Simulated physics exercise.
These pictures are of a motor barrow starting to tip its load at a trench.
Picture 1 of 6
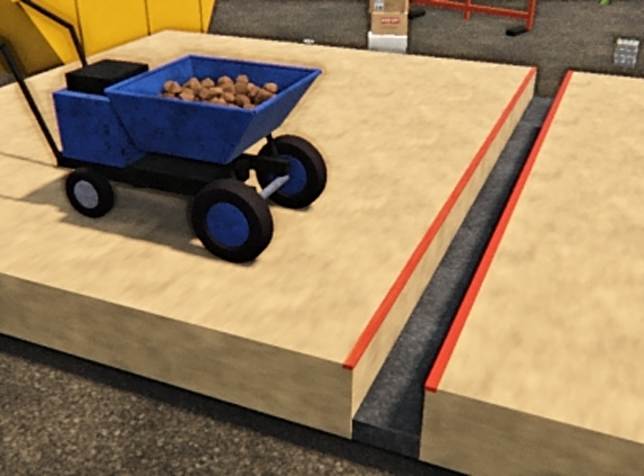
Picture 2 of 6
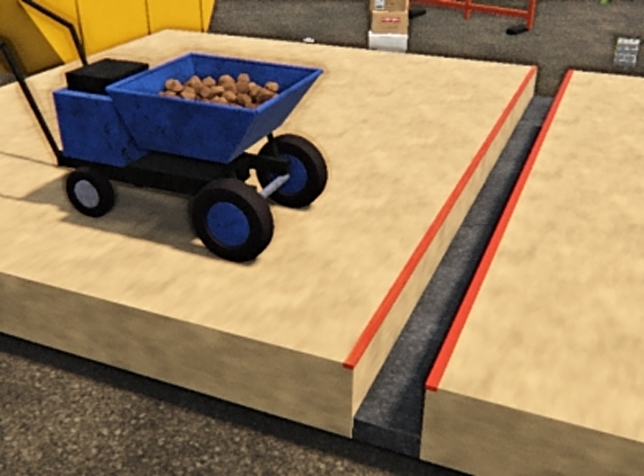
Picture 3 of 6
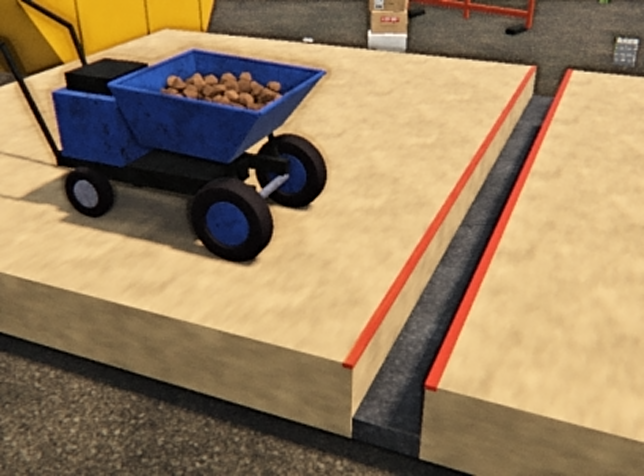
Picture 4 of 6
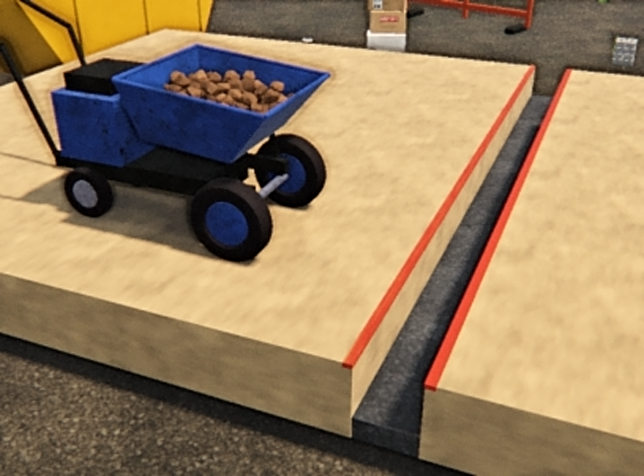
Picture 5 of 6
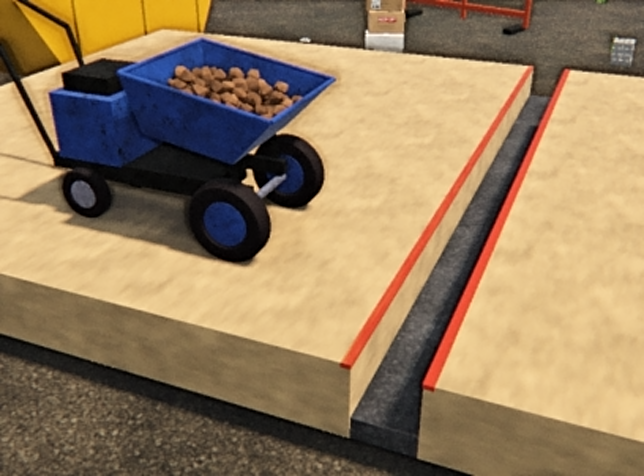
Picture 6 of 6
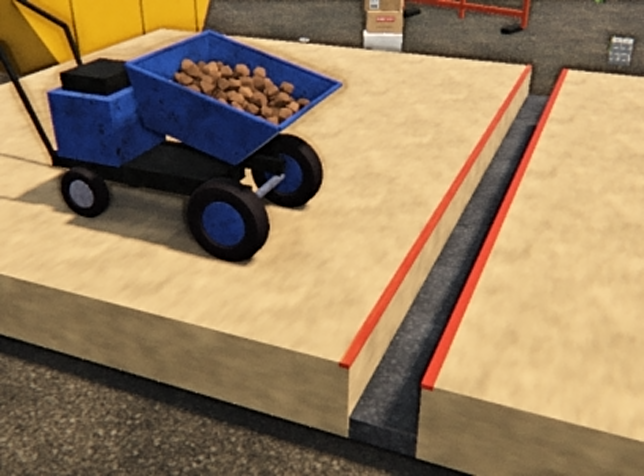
On a pale raised platform cut by a narrow, red-edged trench, a blue motor barrow stands to the left with brown clods heaped in its skip. The skip sits level at first, then its back rises slowly and its front lip dips toward the right, while the wheels stay in place.
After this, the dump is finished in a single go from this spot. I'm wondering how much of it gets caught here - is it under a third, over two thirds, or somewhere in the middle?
Well, the part that misses the trench is one-third to two-thirds of the load.
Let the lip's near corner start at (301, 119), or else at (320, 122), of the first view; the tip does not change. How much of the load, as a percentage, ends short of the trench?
0 and 0 percent, in that order.
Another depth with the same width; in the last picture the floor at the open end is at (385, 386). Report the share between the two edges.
The share would be close to 40 percent.
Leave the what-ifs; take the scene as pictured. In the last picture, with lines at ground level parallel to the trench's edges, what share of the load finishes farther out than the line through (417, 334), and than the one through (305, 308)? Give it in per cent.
Around 20 per cent for the first, and 80 per cent for the second.
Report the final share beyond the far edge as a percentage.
It comes to close to 0 %.
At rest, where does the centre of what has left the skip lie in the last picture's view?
Around (421, 289), give or take.
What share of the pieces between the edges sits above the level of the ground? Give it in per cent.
Something like 0 in a hundred.
Soon after the last picture, skip tipped steeply; all in the skip.
A little later, skip tipped right over; most in the skip; a small part short of the trench; a small part in or heaped over the trench; a stray few falling.
Later still, skip tipped right over; about a quarter in the skip; about a third short of the trench; about a third in or heaped over the trench; a stray few beyond it.
At rest, skip tipped right over; about a quarter in the skip; about a third short of the trench; about half in or heaped over the trench; a stray few beyond it.
